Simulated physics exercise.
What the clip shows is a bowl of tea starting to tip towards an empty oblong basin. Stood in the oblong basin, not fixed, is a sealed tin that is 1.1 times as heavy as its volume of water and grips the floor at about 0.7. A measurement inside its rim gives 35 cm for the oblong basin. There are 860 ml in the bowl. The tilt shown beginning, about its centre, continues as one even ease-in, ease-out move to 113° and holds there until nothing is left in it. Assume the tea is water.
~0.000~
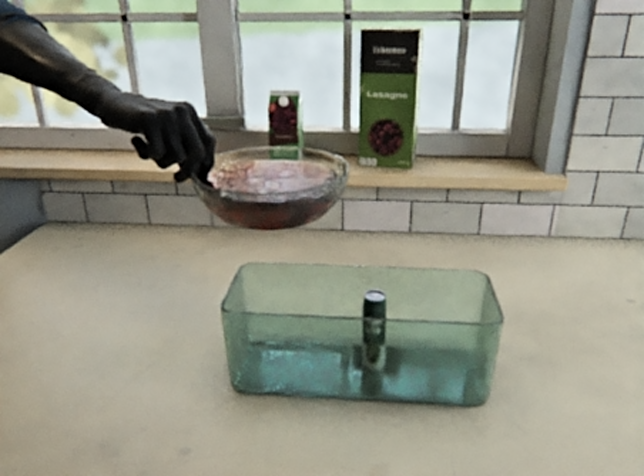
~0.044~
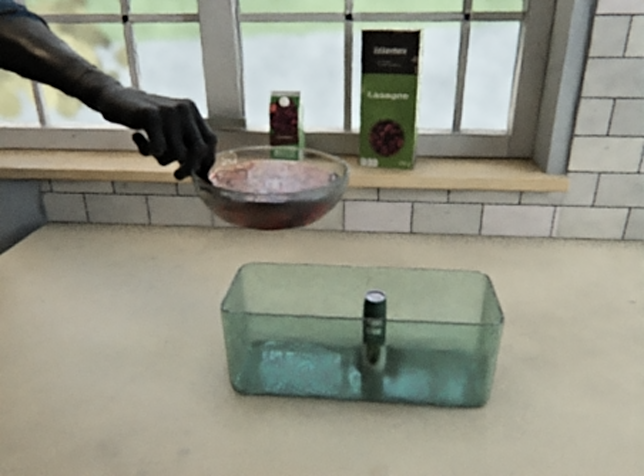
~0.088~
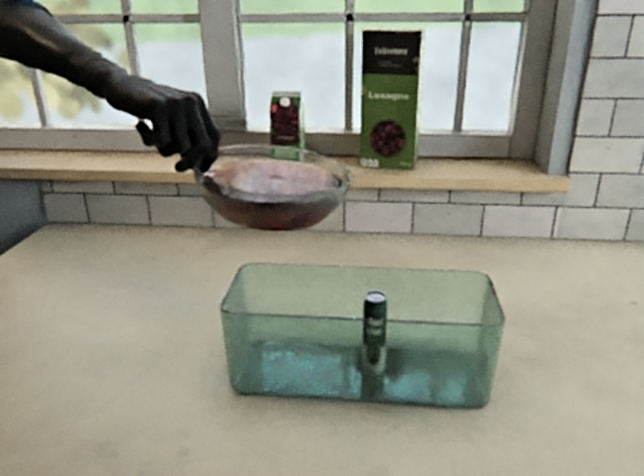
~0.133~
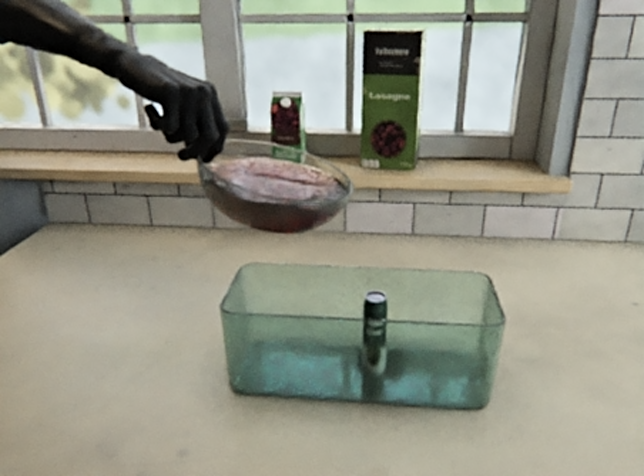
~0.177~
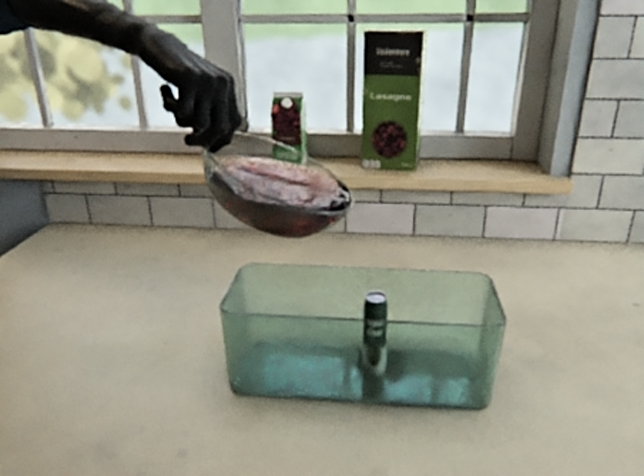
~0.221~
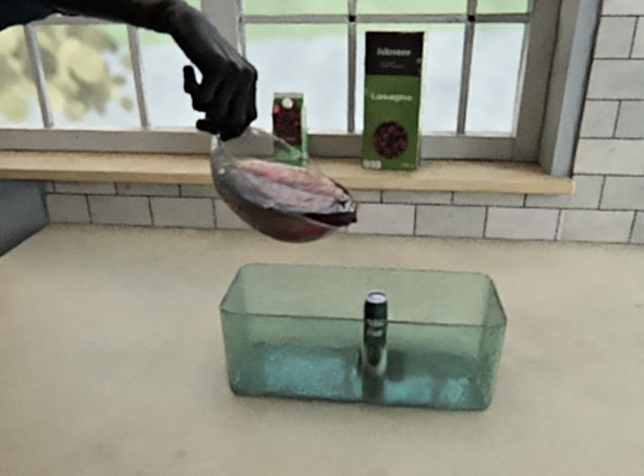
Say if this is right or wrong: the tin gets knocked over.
Right, it gets knocked over.
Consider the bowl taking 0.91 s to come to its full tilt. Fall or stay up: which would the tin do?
The tin stays balanced.
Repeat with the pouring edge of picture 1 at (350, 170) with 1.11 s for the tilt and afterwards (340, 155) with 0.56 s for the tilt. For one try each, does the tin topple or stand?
The tin stays vertical the first time and overturns the second time.
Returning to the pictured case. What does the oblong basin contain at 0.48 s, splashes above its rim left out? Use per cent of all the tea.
Roughly 80 percent of it.
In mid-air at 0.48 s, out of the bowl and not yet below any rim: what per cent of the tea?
At that moment, about 18 percent.
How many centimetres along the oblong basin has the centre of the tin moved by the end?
Net tin displacement: Roughly 8.5 cm.
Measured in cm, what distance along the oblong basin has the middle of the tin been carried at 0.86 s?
Near 3 cm.
After 0.48 s the tilt is 106° and 1 per cent is still to pour; the tin stands where it began.
After 0.66 s the tilt is 113° and 0 per cent is still to pour; the tin leans 8°.
After 0.86 s the tilt is 113° and 0 per cent is still to pour; the tin leans 18°.
After 1.07 s the tilt is 113° and 0 per cent is still to pour; the tin lies on its side.
In the end the tin lies on its side.
